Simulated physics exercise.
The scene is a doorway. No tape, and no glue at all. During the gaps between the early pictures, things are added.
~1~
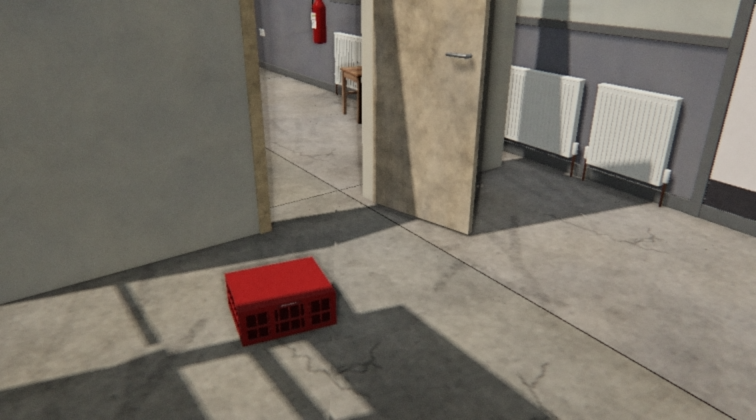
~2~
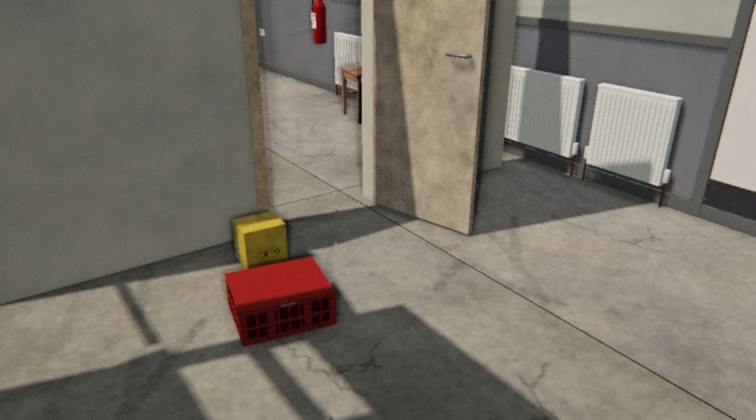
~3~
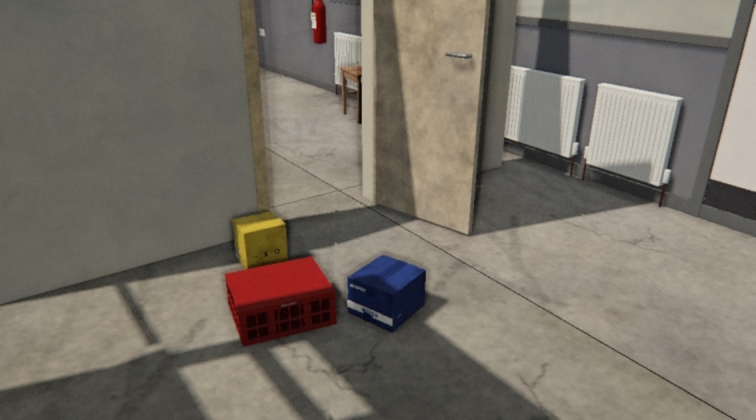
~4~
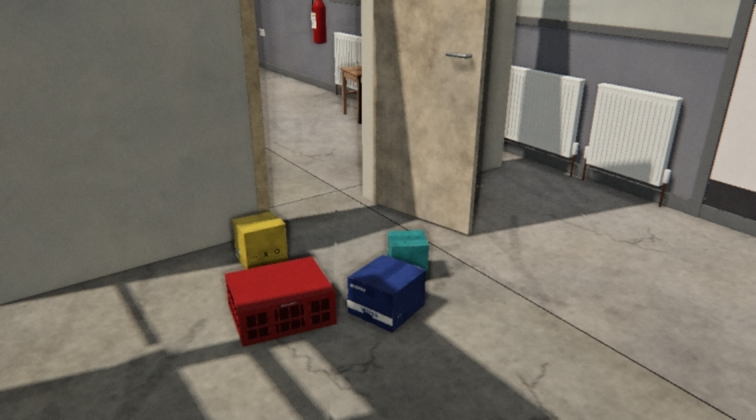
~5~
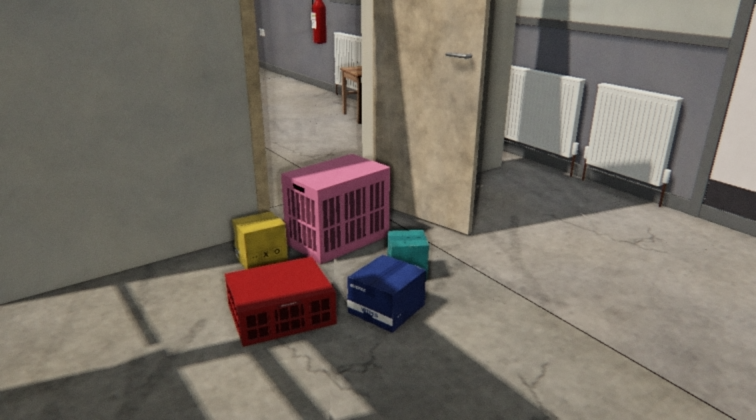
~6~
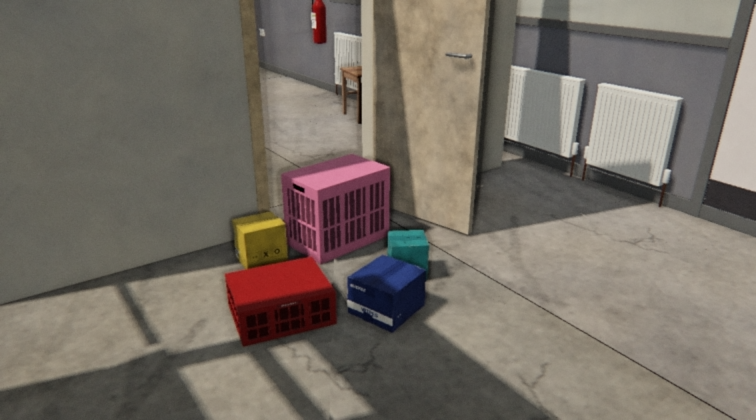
Open door standing still in a doorway as yellow, blue and turquoise boxes, then a pink crate, appear around a red crate.
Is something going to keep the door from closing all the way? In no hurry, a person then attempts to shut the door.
Yes, it gets held up.
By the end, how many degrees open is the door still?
The answer is roughly 65°.
Then, 0.60 s past the last view, door 86° open.
Then, 0.90 s past the last view, door 68° open.
Finally, door 64° open; all 5 still in place. Final places as the last picture's camera would see them, pink chest near (333, 206).
